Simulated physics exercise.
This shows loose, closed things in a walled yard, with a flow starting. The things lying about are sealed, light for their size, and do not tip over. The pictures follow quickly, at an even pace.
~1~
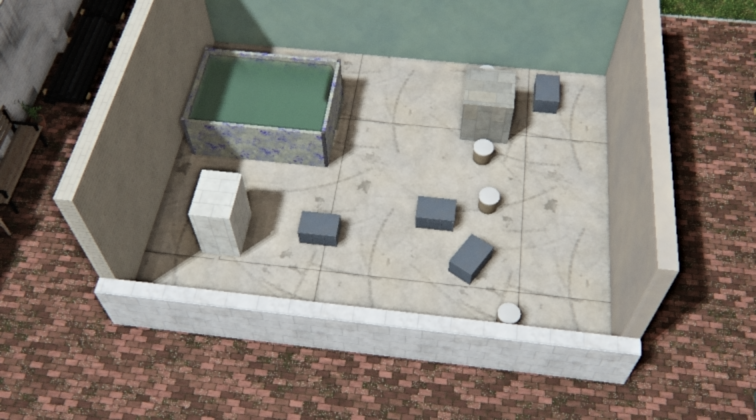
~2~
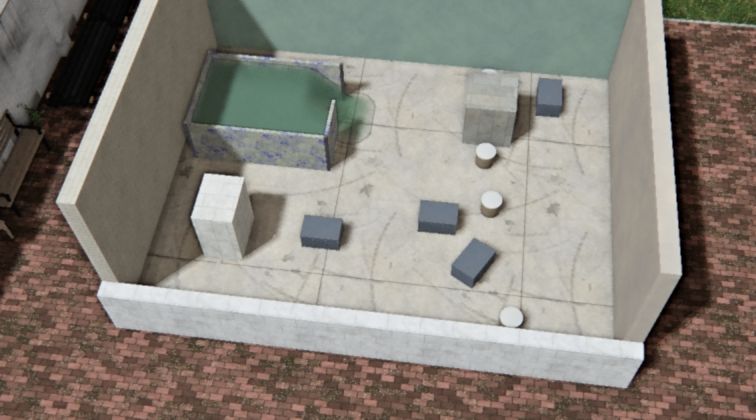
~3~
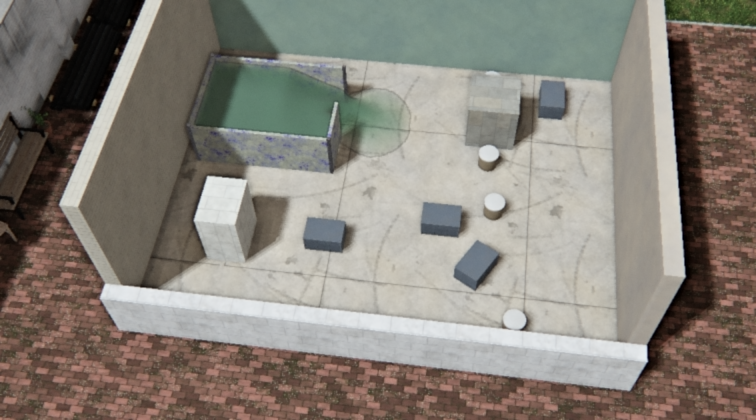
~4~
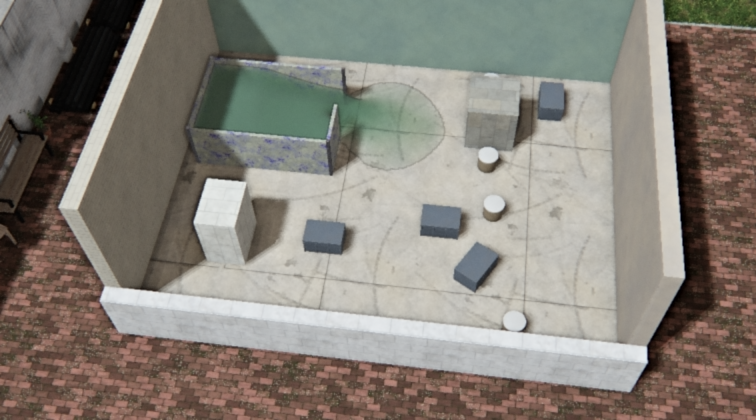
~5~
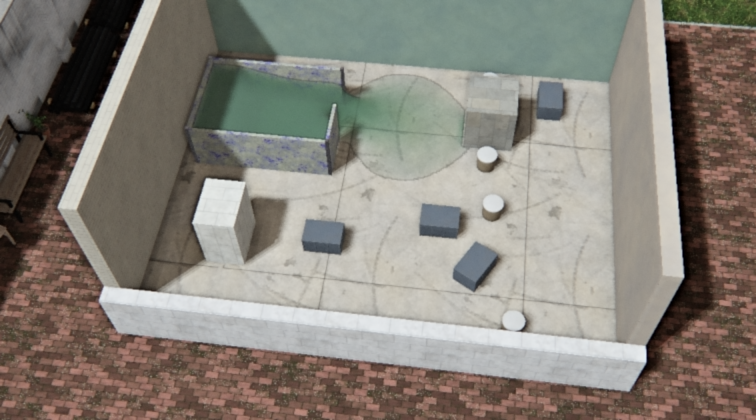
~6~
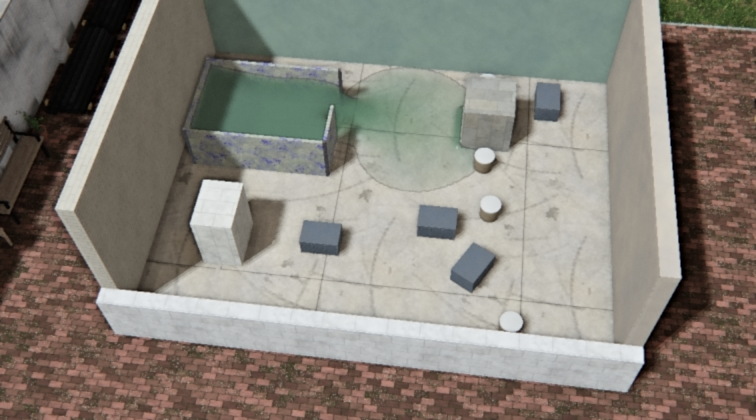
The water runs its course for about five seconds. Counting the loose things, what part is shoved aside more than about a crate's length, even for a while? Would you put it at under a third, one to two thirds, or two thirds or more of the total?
It hits two thirds.
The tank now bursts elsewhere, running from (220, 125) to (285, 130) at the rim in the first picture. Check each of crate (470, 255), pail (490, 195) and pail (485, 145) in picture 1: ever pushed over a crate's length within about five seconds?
Results in order: Moved that far / stayed within it / stayed within it.
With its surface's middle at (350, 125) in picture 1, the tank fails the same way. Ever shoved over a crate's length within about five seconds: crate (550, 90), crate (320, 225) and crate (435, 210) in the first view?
Well, in order they come out as moved that far, stayed within it and stayed within it.
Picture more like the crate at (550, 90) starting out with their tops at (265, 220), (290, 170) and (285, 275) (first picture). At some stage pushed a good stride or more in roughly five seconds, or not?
Stays put, stays put, stays put.
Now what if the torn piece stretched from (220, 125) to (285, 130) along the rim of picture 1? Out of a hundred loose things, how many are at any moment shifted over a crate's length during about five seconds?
Some 50 per cent.
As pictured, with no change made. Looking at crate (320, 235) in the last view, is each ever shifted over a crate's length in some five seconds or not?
Shy of that.
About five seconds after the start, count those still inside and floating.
Tally at that point: 3.
A moment on, 0 of 8 are well off their spots; 0 afloat.
Next, 4 of 8 are well off their spots; 1 afloat.
Later, 4 of 8 are well off their spots; 3 afloat.
In the end, 7 of 8 are well off their spots, and 7 have been at some point; 3 afloat.
